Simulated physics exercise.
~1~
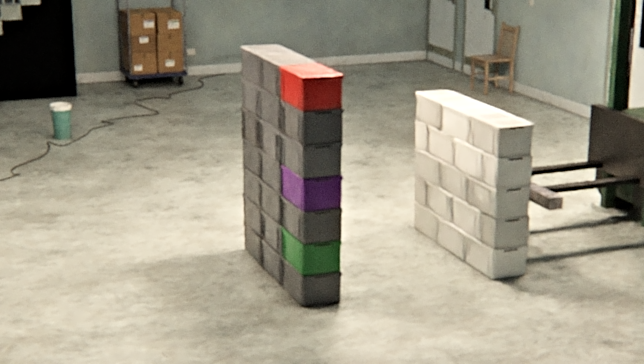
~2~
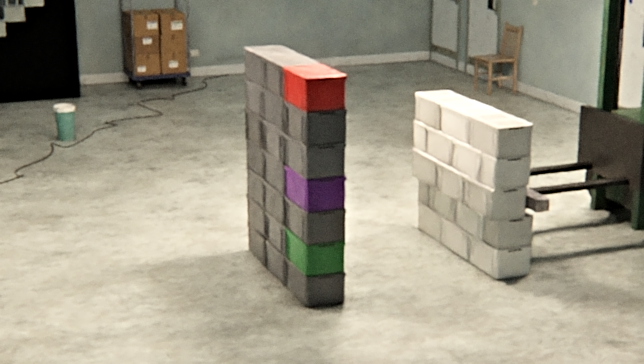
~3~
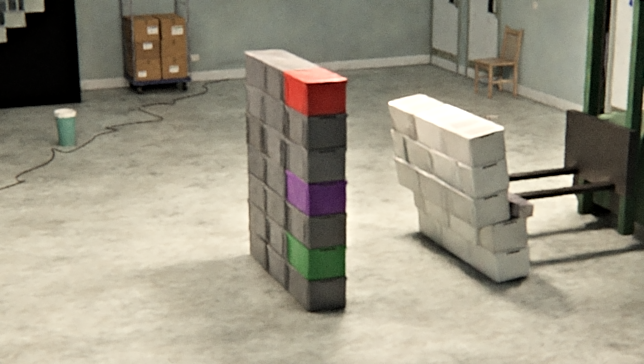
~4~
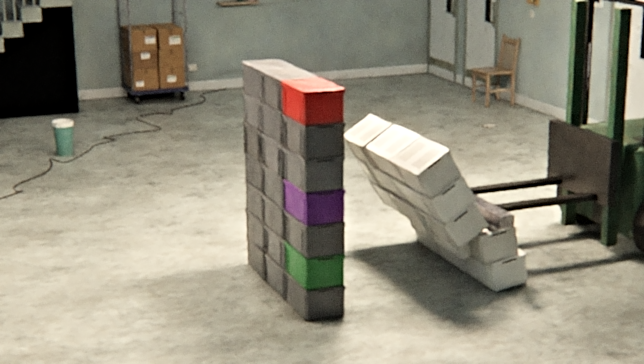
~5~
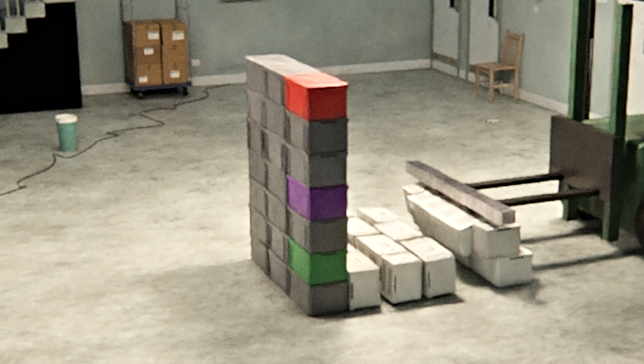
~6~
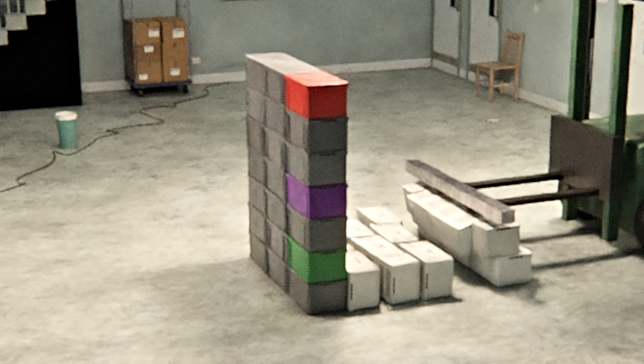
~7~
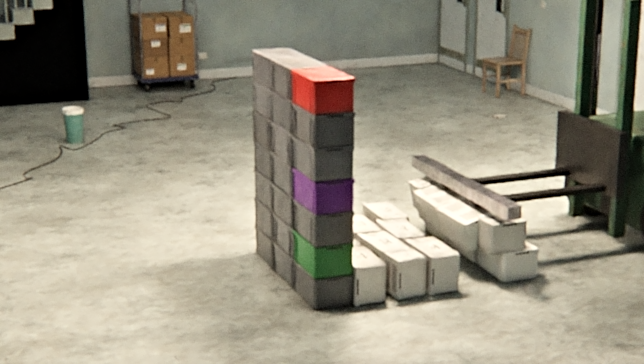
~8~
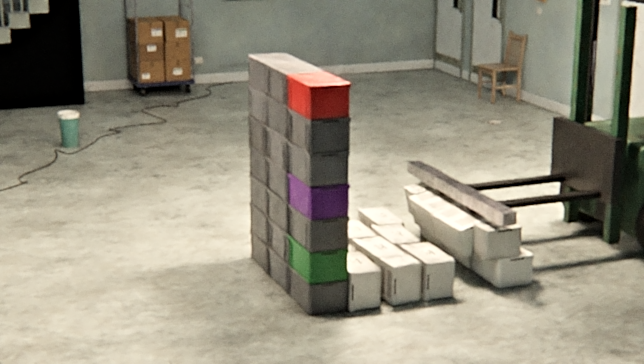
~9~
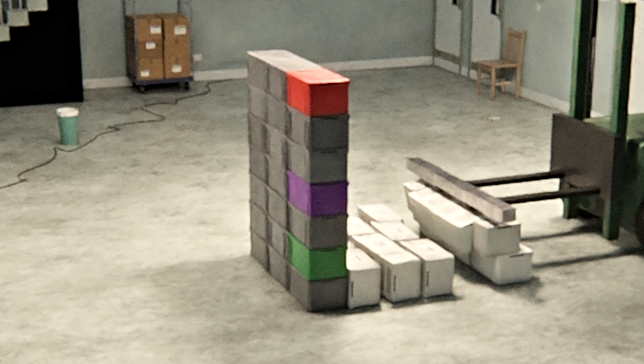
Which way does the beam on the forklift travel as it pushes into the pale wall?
The beam moves to the left, pushing into the pale wall before it comes to a stop.
